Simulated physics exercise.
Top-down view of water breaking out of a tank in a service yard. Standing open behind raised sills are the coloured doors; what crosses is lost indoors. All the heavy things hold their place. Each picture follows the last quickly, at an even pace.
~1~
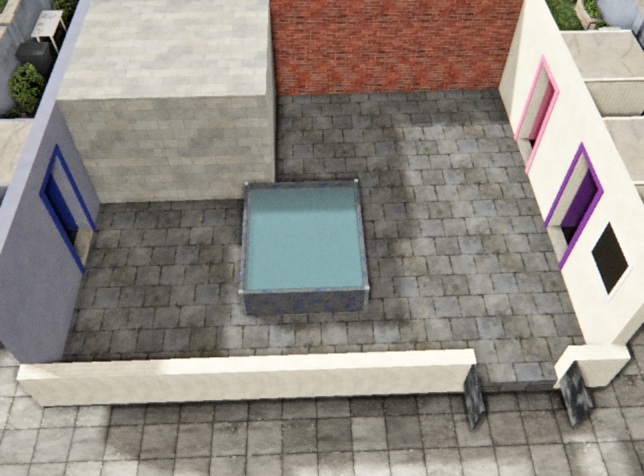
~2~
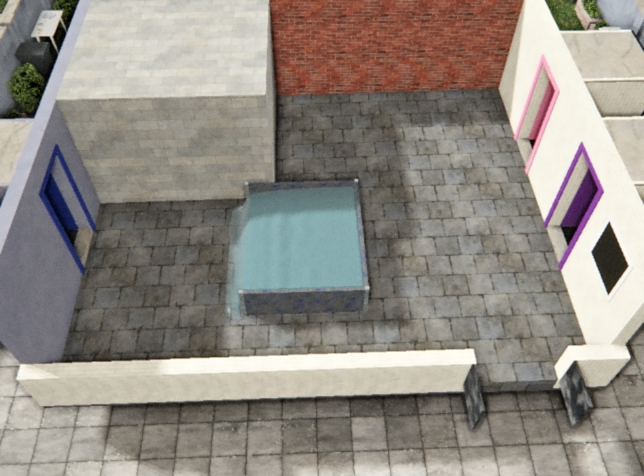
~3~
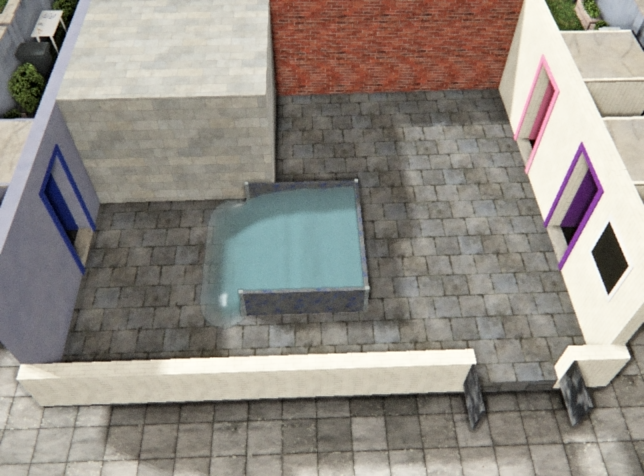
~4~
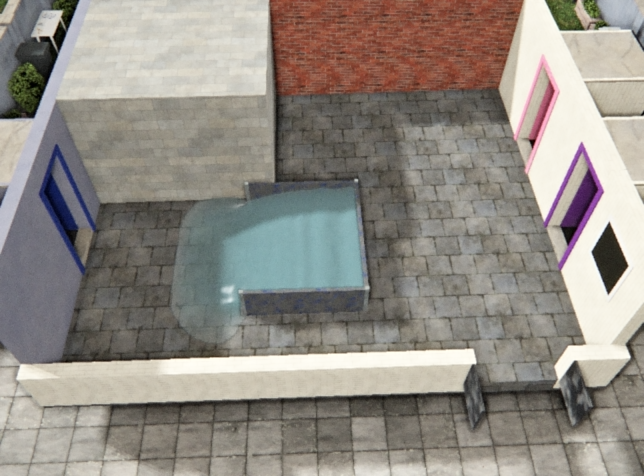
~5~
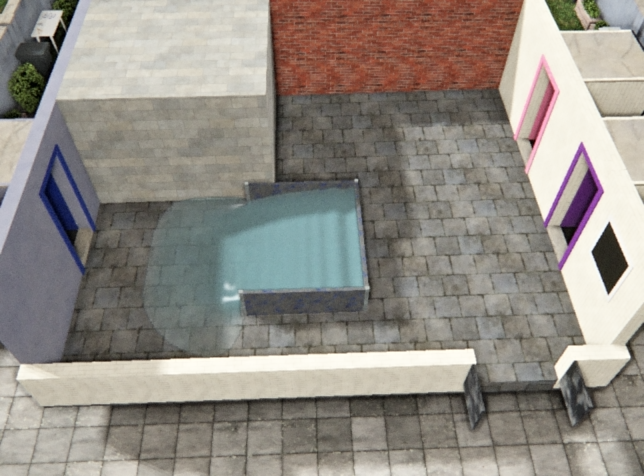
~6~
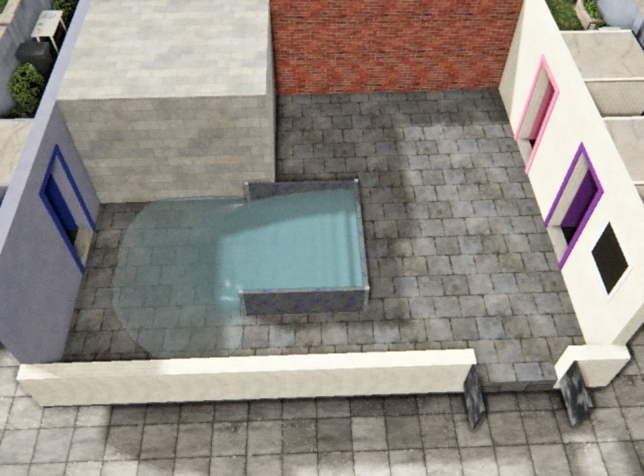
A walled yard paved in grey stone had a tank of still water in it, then the tank's left side opened and water poured out, spreading leftward across the paving in a widening, rounded sheet.
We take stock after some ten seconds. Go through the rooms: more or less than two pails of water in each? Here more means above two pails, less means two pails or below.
Purple door: Less; pink door: Less; blue door: More.
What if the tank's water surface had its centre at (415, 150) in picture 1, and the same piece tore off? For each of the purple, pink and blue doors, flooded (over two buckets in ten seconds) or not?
Purple: Falls short; pink: Falls short; blue: Falls short.
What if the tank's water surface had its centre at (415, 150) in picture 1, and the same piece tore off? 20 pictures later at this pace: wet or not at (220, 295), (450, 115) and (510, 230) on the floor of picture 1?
Taking them in the order asked: Inundated, then inundated, then spared.
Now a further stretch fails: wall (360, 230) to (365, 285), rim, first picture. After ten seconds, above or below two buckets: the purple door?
I reckon purple door overshoots.
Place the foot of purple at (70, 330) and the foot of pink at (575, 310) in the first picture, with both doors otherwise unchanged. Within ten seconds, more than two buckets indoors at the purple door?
The purple door exceeds the limit, I'd say.
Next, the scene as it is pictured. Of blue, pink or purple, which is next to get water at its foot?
Going by the pictures, it would be the blue-painted one.
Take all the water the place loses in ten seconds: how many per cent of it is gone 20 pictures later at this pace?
I'd put it at 70 per cent.
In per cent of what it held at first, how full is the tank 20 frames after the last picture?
Some 18 per cent.
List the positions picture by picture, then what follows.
The first picture shows the tank at (303, 236) is whole and still.
In the second picture, water pours out at (248, 250) and has run to (240, 318).
In the third picture, water pours out at (248, 252) and has run to (222, 324).
In the fourth picture, water pours out at (248, 252) and has run to (194, 331).
In the fifth picture, the front is at (178, 202), out from the gap at (249, 253).
In the sixth picture, water pours out at (249, 253) and has run to (117, 302).
A moment on, water covers 25 % of the floor; the purple door not reached, the pink door not reached, the blue door over two buckets in.
Next, water covers 25 % of the floor; the purple door not reached, the pink door not reached, the blue door far over two buckets in.
Then, water covers 25 % of the floor; the purple door not reached, the pink door not reached, the blue door far over two buckets in.
Later, water covers 45 % of the floor; the purple door not reached, the pink door not reached, the blue door far over two buckets in.
In the end, water covers 60 % of the floor; the purple door wet at the sill, nothing in, the pink door wet at the sill, nothing in, the blue door far over two buckets in.
